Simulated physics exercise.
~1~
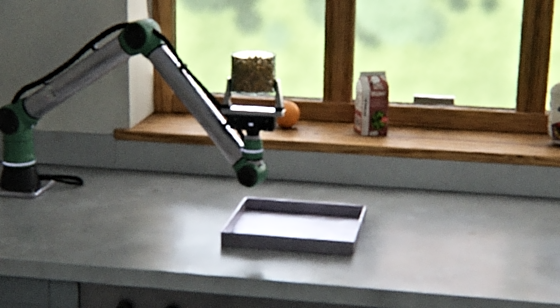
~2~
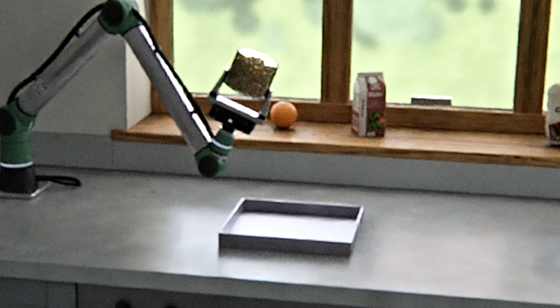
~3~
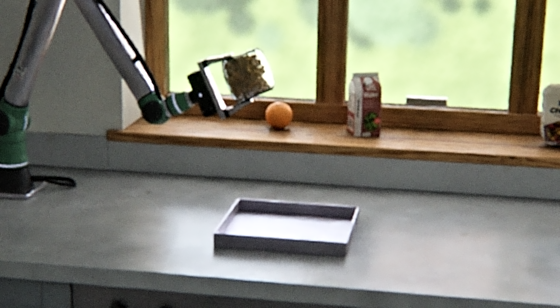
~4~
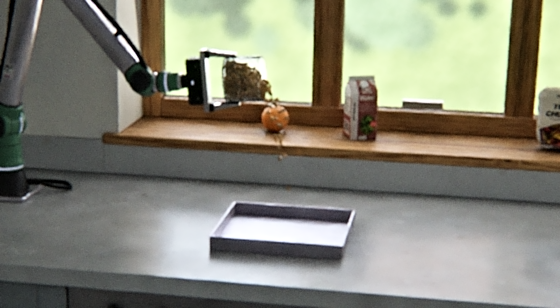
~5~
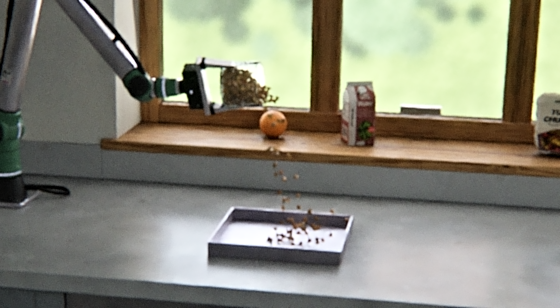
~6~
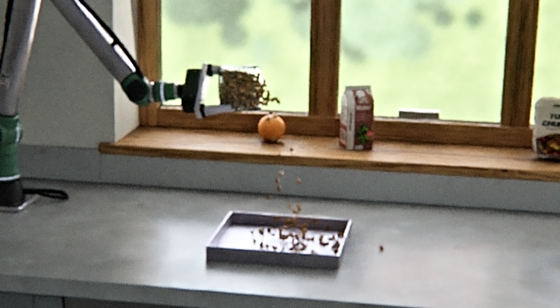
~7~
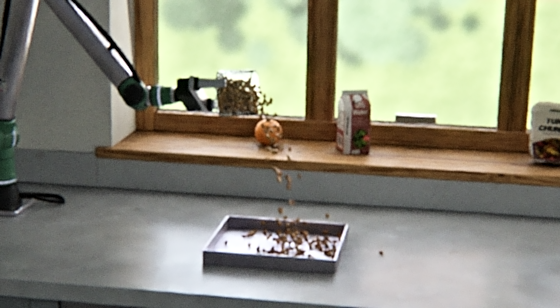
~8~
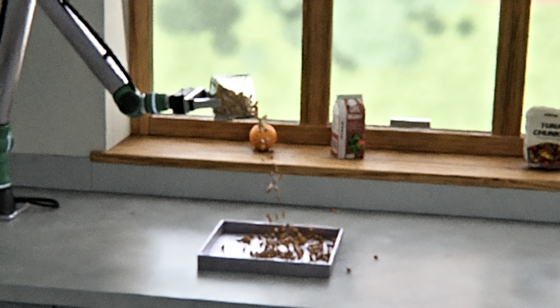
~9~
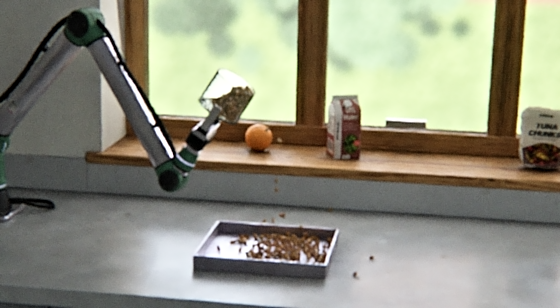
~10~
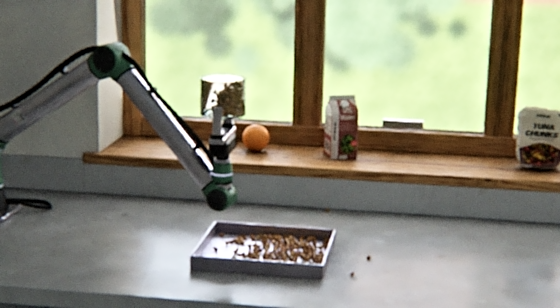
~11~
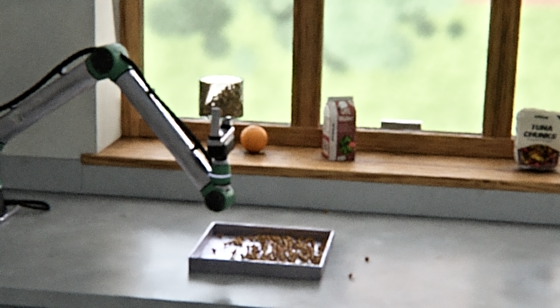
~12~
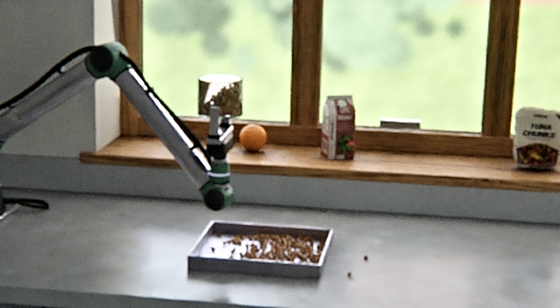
A green and grey robot arm on the left holds up a clear tumbler of brown beans over a grey worktop, seen from the front and slightly above. Behind it, a wooden windowsill carries an orange and a carton, with a shallow pale grey tray on the worktop below. The arm lifts and swings the tumbler left, tipping it onto its side. Beans spill past the orange and scatter into the tray, a few bouncing onto the worktop at right. The arm then turns the tumbler upright and holds still, leaving many beans in the tray and others in the tumbler.
